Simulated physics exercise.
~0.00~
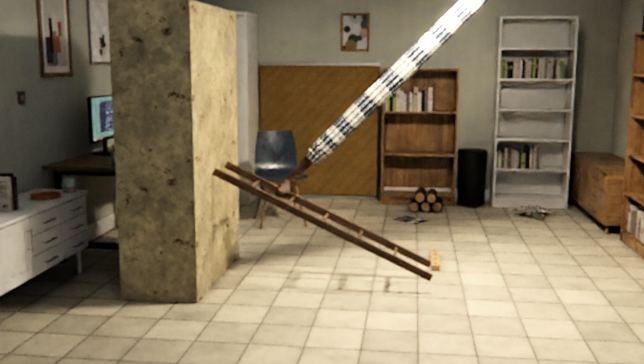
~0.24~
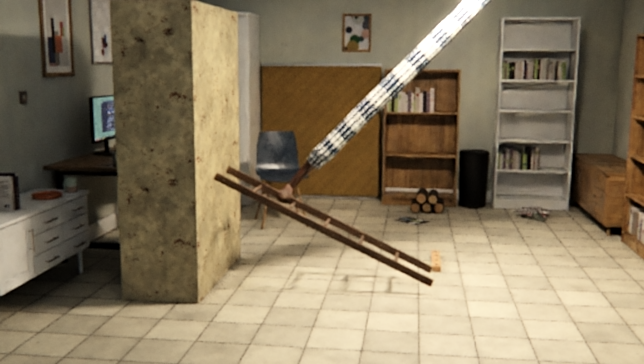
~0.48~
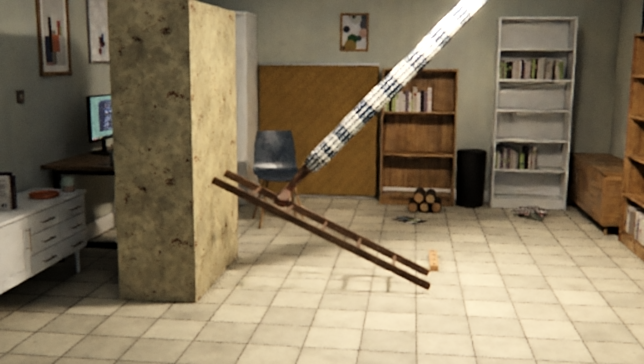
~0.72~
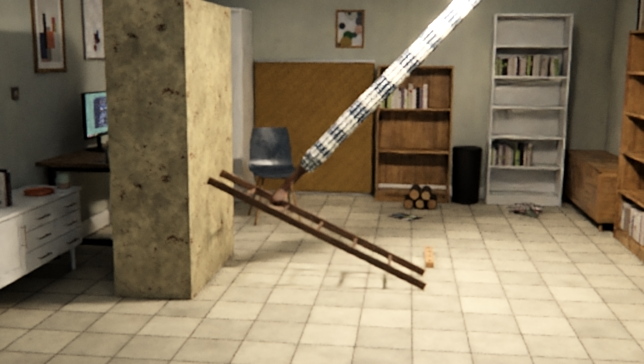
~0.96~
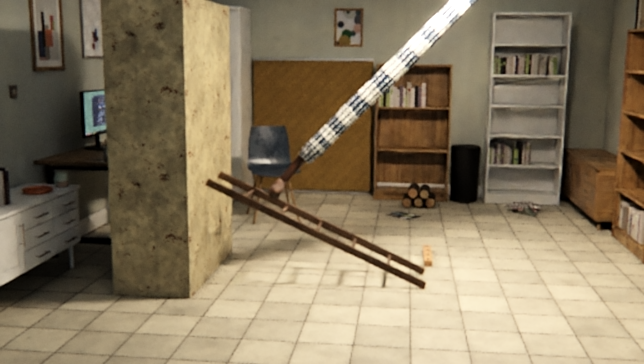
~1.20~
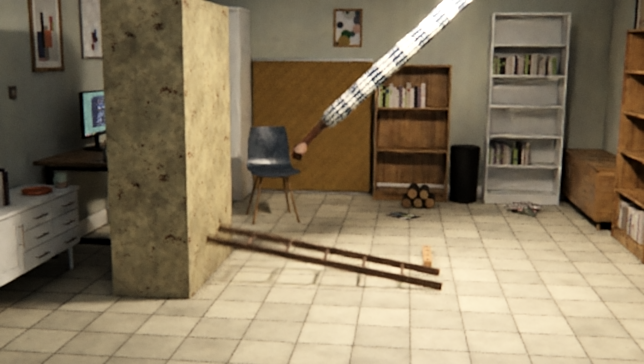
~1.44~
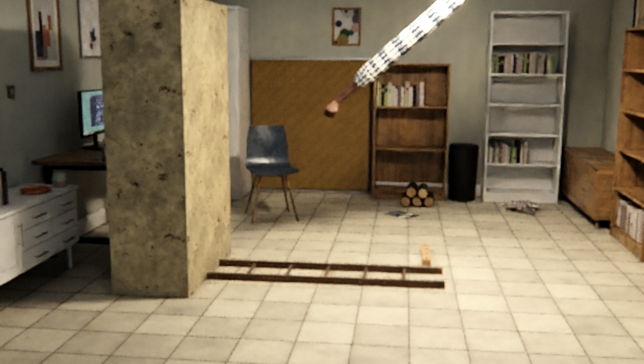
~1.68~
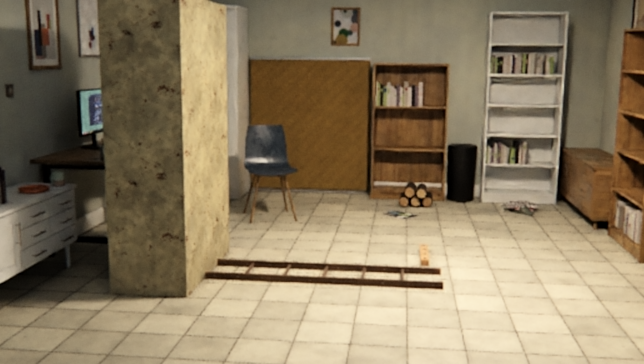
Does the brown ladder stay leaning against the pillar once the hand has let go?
No, the ladder does not stay up. Its raised end slips down beside the pillar and it ends up lying flat on the floor.
